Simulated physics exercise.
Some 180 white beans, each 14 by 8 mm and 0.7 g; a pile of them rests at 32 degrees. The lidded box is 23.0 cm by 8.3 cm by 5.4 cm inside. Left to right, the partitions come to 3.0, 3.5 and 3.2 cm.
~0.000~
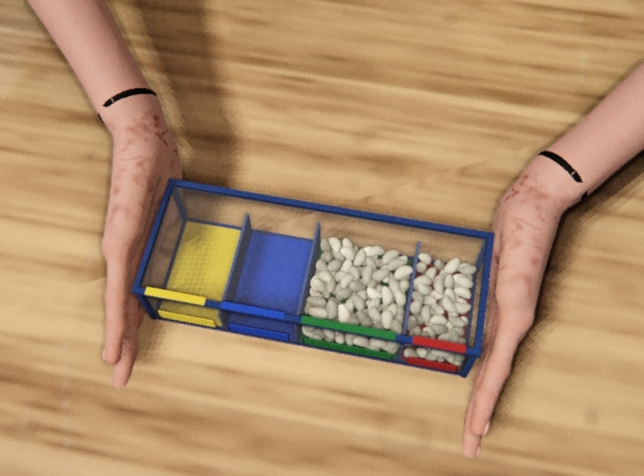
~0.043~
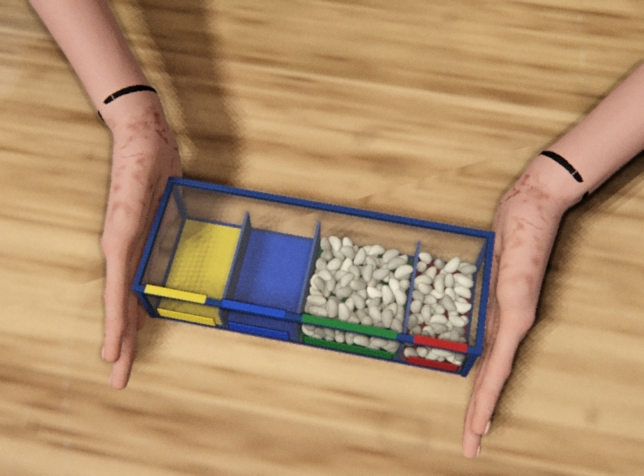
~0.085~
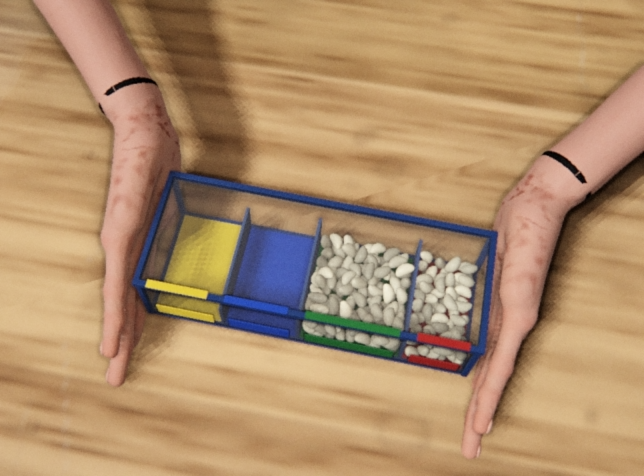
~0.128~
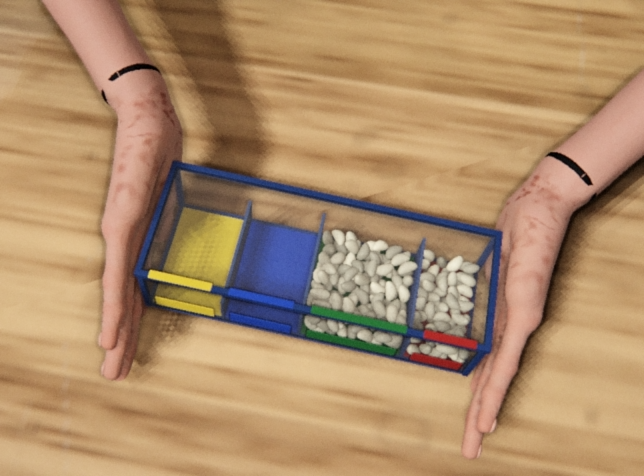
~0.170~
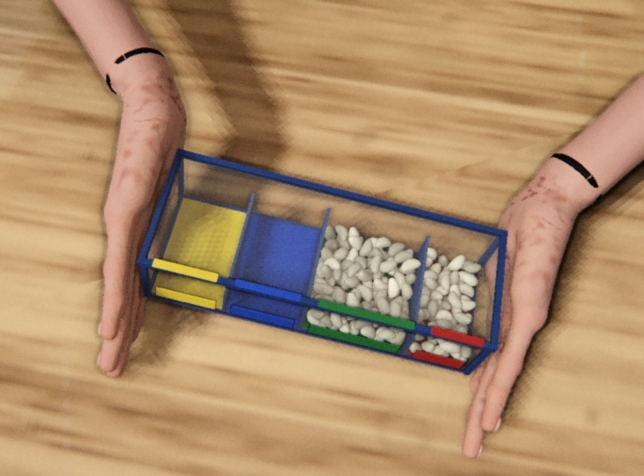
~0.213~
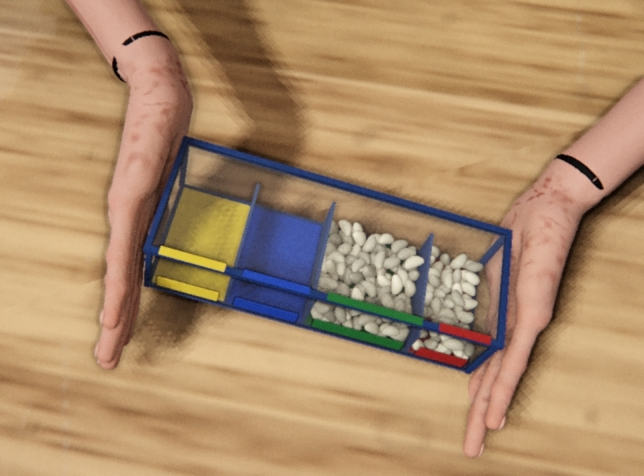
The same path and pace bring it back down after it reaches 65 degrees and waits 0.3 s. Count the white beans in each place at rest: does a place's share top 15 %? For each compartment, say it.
Red compartment: Tops it, blue compartment: Does not, green compartment: Tops it, yellow compartment: Does not.
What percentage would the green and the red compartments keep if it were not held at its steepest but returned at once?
Result - green: 55 %; red: 45 %.
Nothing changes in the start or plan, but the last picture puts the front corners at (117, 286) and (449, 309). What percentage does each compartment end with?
Each compartment ends like this: Red 35 per cent, blue 5 per cent, green 55 per cent, yellow 5 per cent.
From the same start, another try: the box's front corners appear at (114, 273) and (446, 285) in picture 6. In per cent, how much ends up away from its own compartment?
It comes to around 15 per cent in that case.
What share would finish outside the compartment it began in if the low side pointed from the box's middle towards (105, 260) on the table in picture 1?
That would be close to 10 per cent.
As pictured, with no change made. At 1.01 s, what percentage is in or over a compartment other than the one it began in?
Value: Close to 5 %.
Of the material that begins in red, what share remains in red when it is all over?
My estimate is roughly 100 percent.
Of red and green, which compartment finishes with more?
The green one.
After 1.01 s, tilt 65 degrees; red 40 %, green 60 %.
After 1.54 s, tilt 35 degrees; red 45 %, green 55 %.
After 2.14 s, tilt 0 degrees; red 45 %, green 55 %.
By 2.5 s all is still; red 45 %, blue 0 %, green 55 %, yellow 0 %.
